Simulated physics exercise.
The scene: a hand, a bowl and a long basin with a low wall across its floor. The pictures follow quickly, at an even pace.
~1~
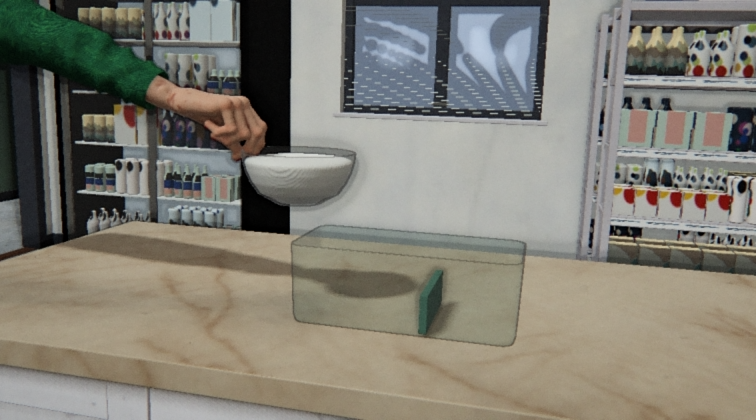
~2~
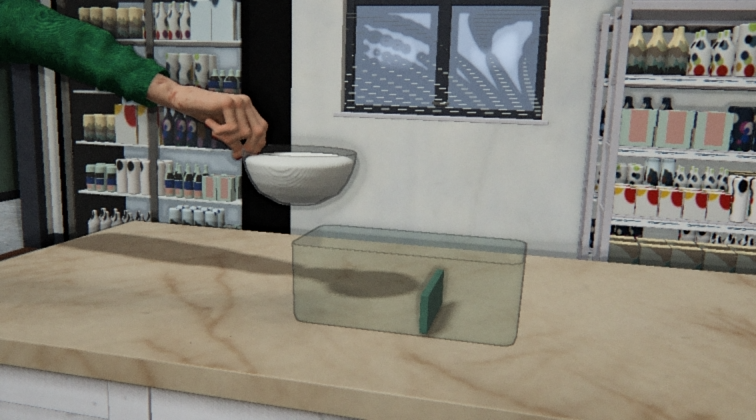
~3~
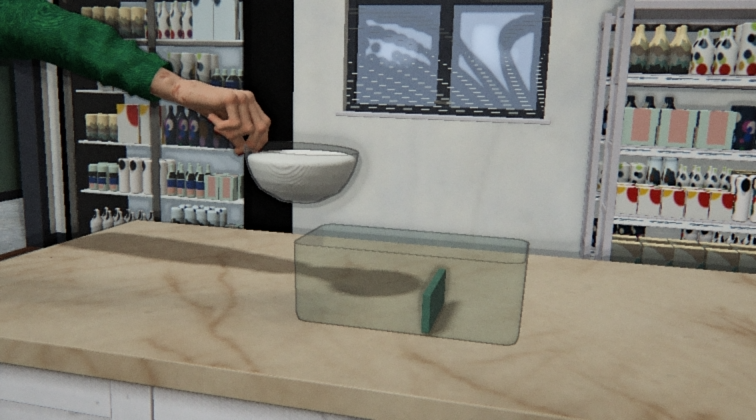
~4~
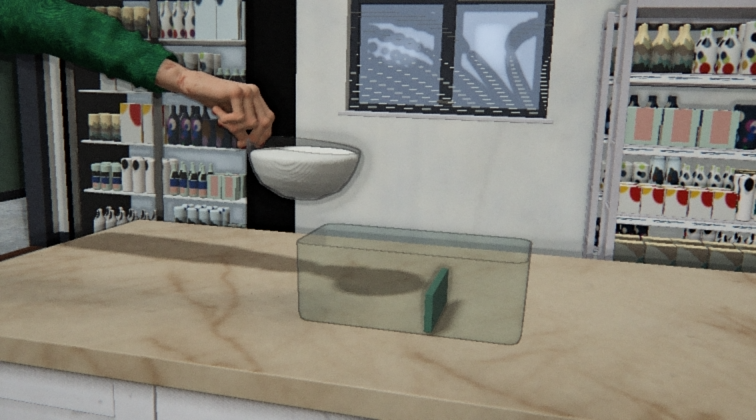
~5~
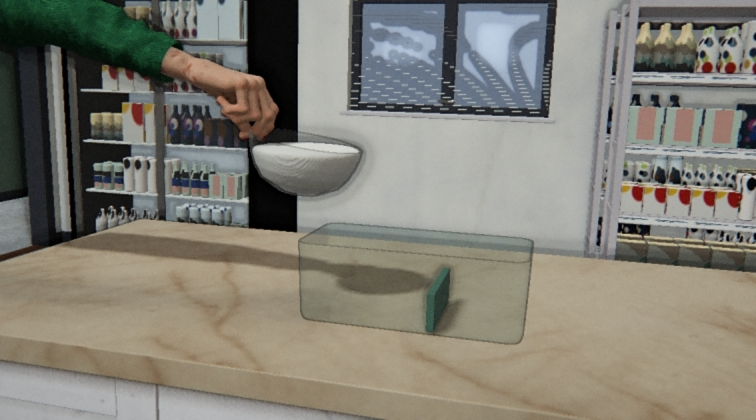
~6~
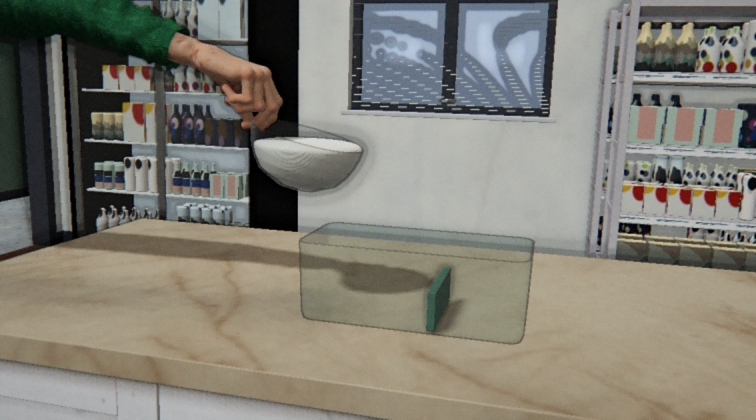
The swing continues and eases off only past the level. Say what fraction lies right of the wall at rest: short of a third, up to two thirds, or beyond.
In the end between a third and two thirds is right of the wall.
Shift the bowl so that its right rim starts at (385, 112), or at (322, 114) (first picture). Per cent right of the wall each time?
About 85 and 10 per cent.
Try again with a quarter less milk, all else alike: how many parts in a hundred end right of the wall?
Roughly 30 in a hundred.
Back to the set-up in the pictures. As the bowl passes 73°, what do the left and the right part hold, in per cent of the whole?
Some 10 per cent left and 0 right.
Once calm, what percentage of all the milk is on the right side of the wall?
Close to 45 per cent.
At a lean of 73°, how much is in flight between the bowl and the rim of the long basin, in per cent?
Near 45 %.
A moment on, the bowl is tipped part way and 42 per cent is still to pour, 12 is left of the wall and 0 right of it.
Next, the bowl is tipped right over and 1 per cent is still to pour, 40 is left of the wall and 46 right of it.
Then the bowl is tipped right over and 0 per cent is still to pour, 54 is left of the wall and 43 right of it.
Later the bowl is tipped right over and 0 per cent is still to pour, 54 is left of the wall and 43 right of it.
In the end 54 per cent lies left of the wall, 43 right of it and 3 outside.
